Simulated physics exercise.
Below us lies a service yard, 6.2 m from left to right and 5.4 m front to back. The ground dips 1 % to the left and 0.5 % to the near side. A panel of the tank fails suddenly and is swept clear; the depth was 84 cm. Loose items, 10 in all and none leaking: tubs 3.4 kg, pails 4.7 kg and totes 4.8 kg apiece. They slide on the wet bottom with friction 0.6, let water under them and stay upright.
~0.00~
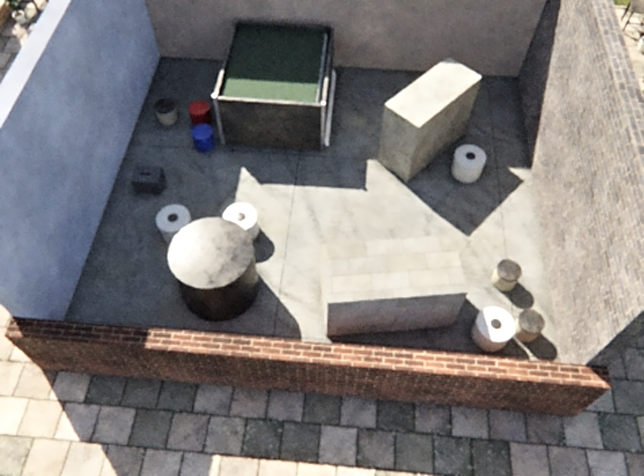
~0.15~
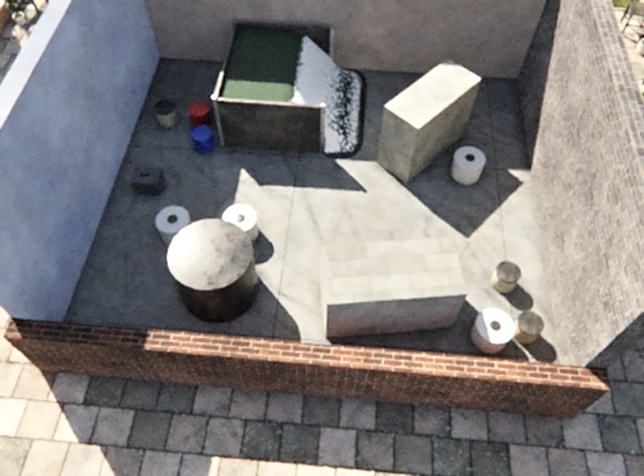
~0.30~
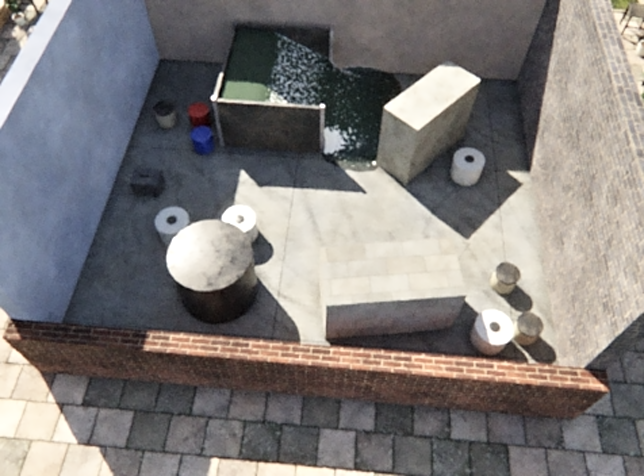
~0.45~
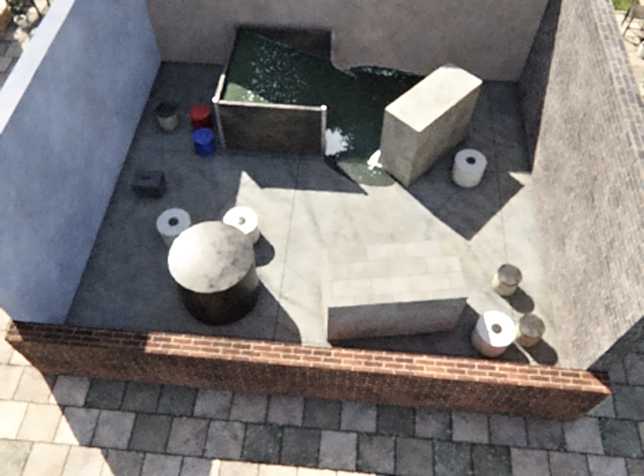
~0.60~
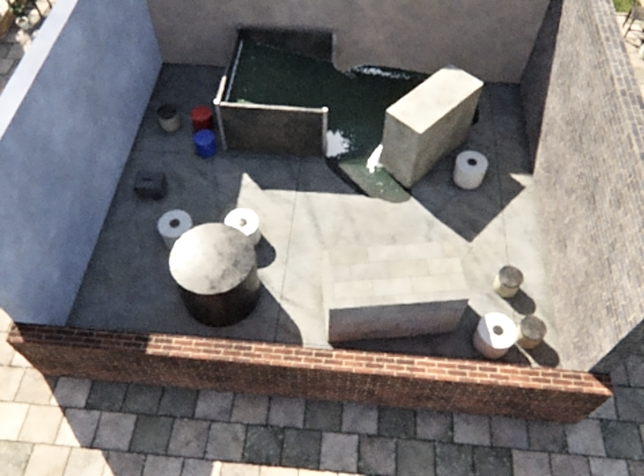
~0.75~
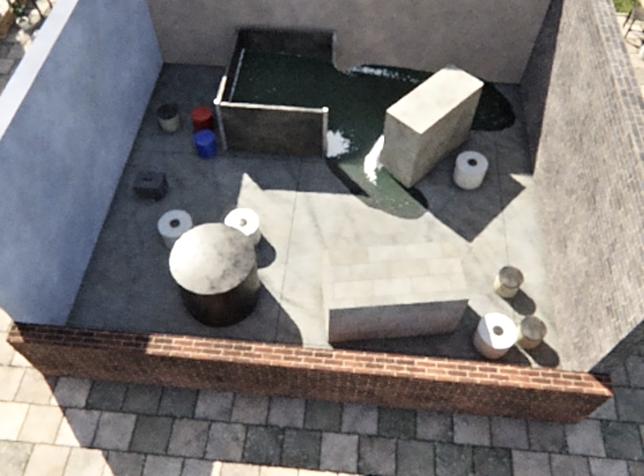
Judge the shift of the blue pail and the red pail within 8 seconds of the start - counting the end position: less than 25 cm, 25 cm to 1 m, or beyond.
The blue pail stays put; the red pail stays put.
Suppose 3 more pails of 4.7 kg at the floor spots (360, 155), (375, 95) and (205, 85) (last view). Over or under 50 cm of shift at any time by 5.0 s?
In turn: More, over, short of it.
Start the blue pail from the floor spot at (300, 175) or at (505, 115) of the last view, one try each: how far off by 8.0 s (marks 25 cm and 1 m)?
In turn: It holds its place; it travels far.
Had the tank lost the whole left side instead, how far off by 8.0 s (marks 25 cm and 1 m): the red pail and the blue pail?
Then the red pail ends far away, the blue pail gets carried off.
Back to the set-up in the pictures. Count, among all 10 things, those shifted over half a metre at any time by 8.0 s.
7 of them.
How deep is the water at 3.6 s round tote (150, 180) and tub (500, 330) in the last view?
Roughly 0 and 11 cm.
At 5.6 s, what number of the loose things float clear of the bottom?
At that moment 6.
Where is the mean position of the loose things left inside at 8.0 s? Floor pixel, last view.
At about (249, 225).
After 1.6 s the blue pail is near (204, 137), 0.0 m from its start, aground; the red pail is near (202, 114), 0.0 m from its start, aground; 0 afloat.
After 3.6 s the blue pail is near (204, 137), 0.0 m from its start, aground; the red pail is near (202, 114), 0.0 m from its start, aground; 5 afloat.
After 5.6 s the blue pail is near (204, 137), 0.0 m from its start, aground; the red pail is near (202, 114), 0.0 m from its start, aground; 6 afloat.
After 8.0 s the blue pail is near (205, 138), 0.0 m from its start, aground; the red pail is near (205, 112), 0.1 m from its start, aground; 7 afloat.
